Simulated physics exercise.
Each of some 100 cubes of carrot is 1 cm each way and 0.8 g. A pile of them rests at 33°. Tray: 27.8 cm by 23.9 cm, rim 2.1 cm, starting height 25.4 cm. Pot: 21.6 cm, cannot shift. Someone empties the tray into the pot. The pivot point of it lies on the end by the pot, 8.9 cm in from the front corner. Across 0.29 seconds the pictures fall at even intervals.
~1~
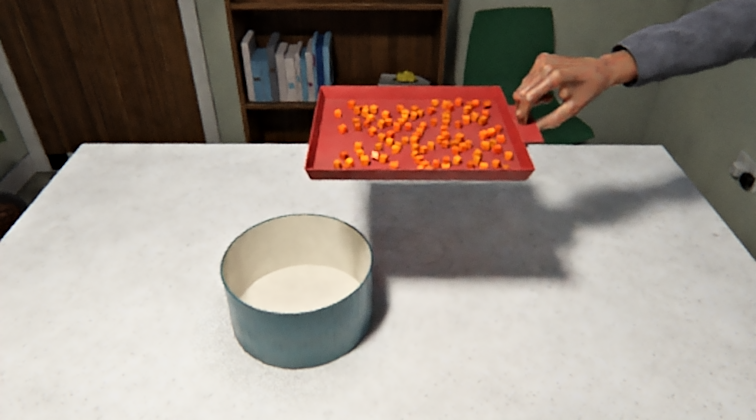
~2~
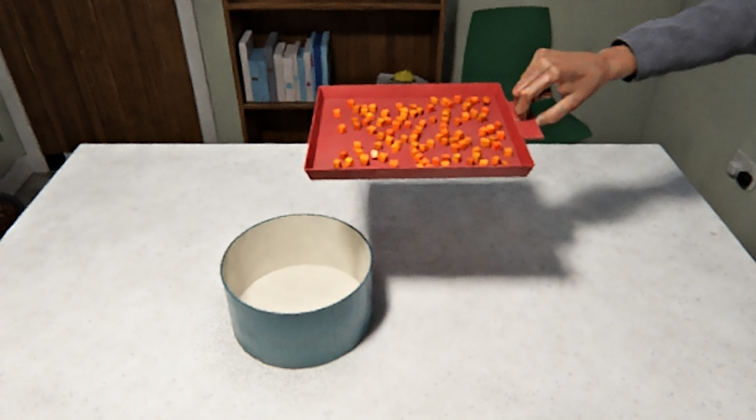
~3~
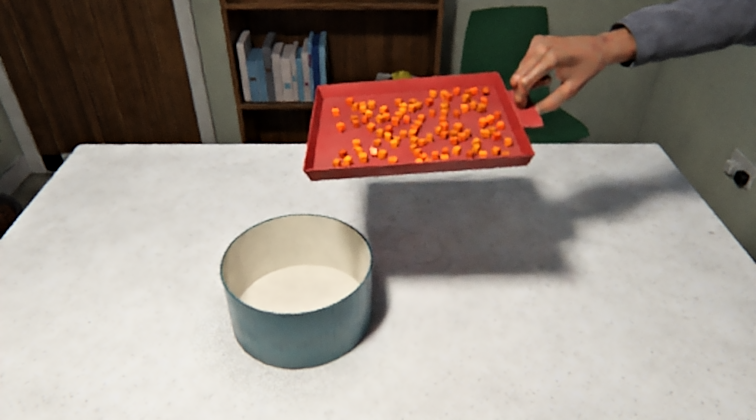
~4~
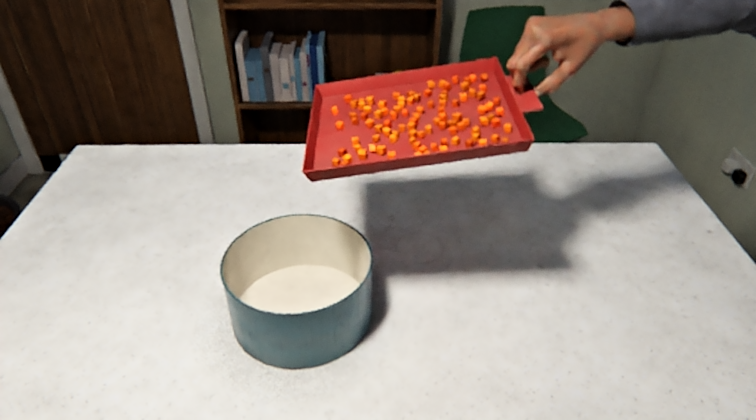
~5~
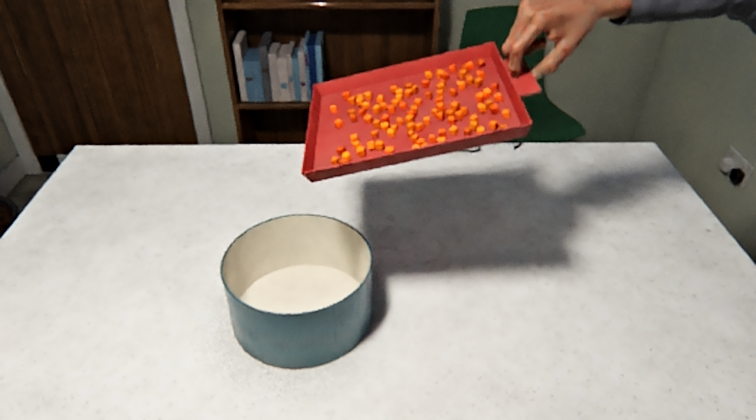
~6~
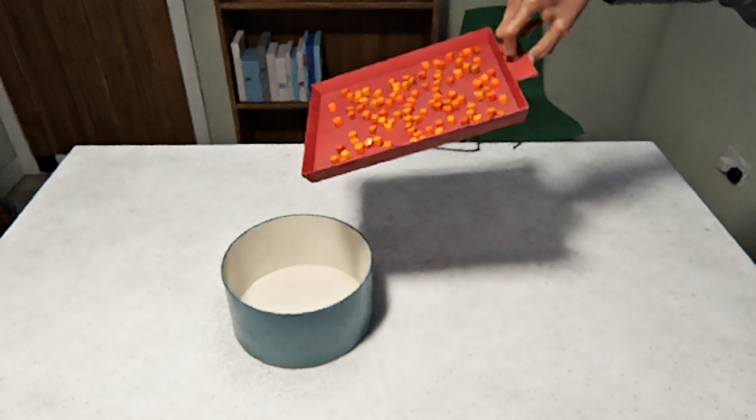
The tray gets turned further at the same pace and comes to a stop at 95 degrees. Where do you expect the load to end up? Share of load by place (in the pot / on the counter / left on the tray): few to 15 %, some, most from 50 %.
Pot: Most; counter: Some; tray: Few.
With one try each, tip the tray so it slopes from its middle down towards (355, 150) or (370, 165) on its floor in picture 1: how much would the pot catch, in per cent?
100 and 95 %.
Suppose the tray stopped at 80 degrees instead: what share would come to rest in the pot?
That would be around 35 percent.
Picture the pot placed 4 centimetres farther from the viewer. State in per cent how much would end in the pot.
It would come to roughly 75 percent.
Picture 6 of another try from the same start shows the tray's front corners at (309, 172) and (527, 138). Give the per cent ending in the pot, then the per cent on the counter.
Per cent by place - pot 100, counter 0.
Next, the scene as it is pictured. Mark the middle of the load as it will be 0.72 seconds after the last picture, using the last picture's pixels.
Load centre, approx.: (283, 178) px.
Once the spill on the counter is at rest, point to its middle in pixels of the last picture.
(219, 262), roughly.
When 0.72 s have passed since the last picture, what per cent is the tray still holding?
Around 45 percent of it.
Then, 0.43 s after the last picture, tilt 55 degrees; the tray holds 100 %, the pot 0 %.
Then, 0.72 s after the last picture, tilt 79 degrees; the tray holds 45 %, the pot 20 %.
Then, 1.12 s after the last picture, tilt 95 degrees; the tray holds 20 %, the pot 35 %.
In the end, pot 55 %, counter 40 %, tray 5 %.
